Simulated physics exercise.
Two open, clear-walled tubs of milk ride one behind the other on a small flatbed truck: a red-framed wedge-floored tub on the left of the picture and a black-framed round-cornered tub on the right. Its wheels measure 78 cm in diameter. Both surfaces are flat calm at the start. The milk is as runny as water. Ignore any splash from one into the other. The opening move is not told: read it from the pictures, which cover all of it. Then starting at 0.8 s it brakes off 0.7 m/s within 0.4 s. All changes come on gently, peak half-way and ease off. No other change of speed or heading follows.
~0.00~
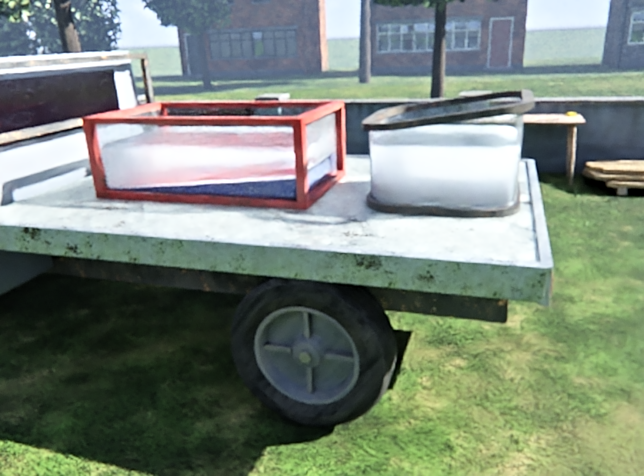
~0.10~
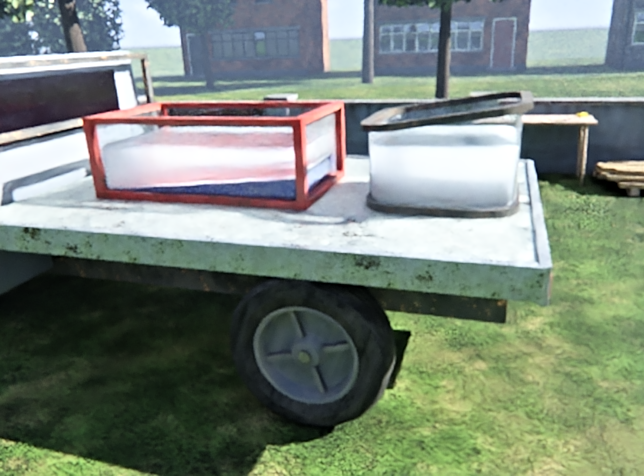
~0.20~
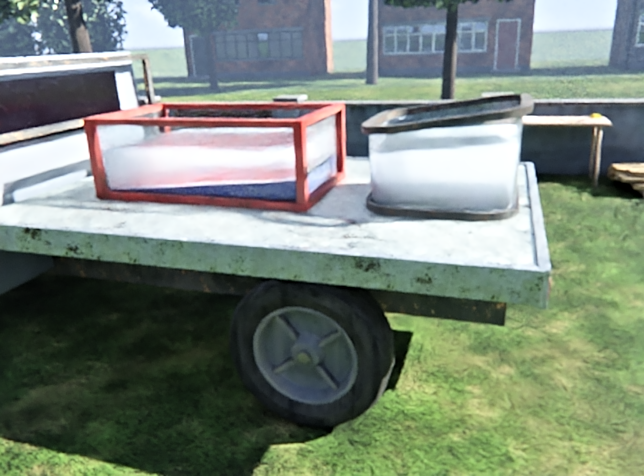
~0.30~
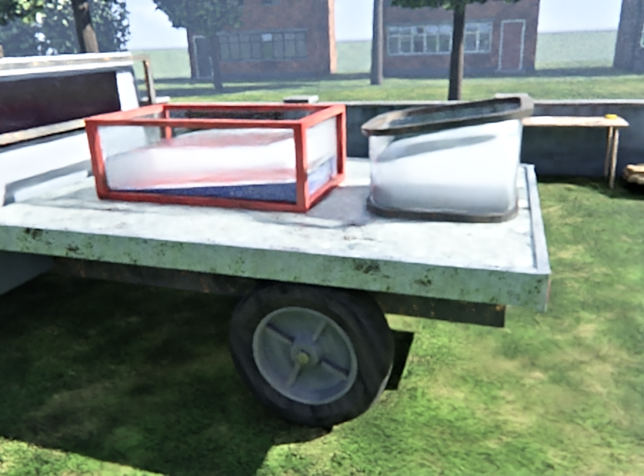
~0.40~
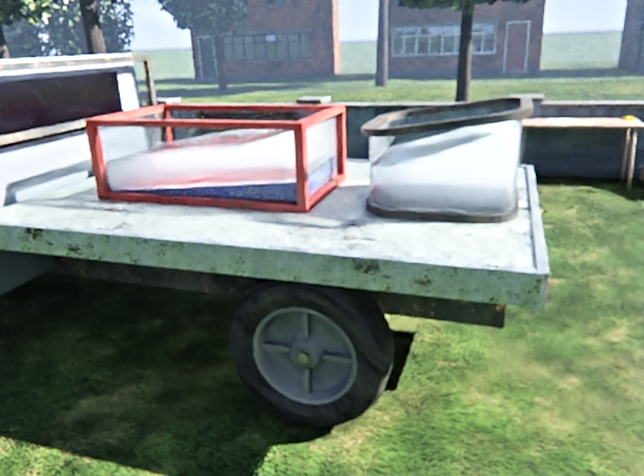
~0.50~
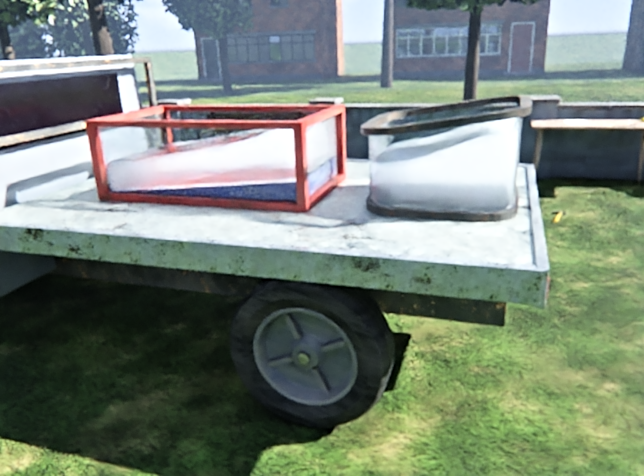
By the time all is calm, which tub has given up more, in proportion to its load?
It is worse for the left tub.
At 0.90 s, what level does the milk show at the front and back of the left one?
Front 22 cm, back 32 cm.
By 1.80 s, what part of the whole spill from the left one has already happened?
About 60 per cent.
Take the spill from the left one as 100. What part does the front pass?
About 50 per cent.
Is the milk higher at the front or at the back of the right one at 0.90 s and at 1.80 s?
Towards the front, then the back.
Then, 0.90 s in, the left one has lost nothing (front 22 cm, back 32 cm); the right one has lost nothing (front 38 cm, back 23 cm).
Then, 1.30 s in, the left one has lost nothing (front 59 cm, back 17 cm); the right one has lost 1 per cent, over the front (front 33 cm, back 20 cm).
Then, 1.80 s in, the left one has lost 3 per cent, over the front, a little elsewhere (front 28 cm, back 13 cm); the right one has lost 2 per cent, over the front (front 21 cm, back 37 cm).
Then, 4.18 s in, the left one has lost 5 per cent, over the front and the back, a little elsewhere; the right one has lost 3 per cent, over the front.
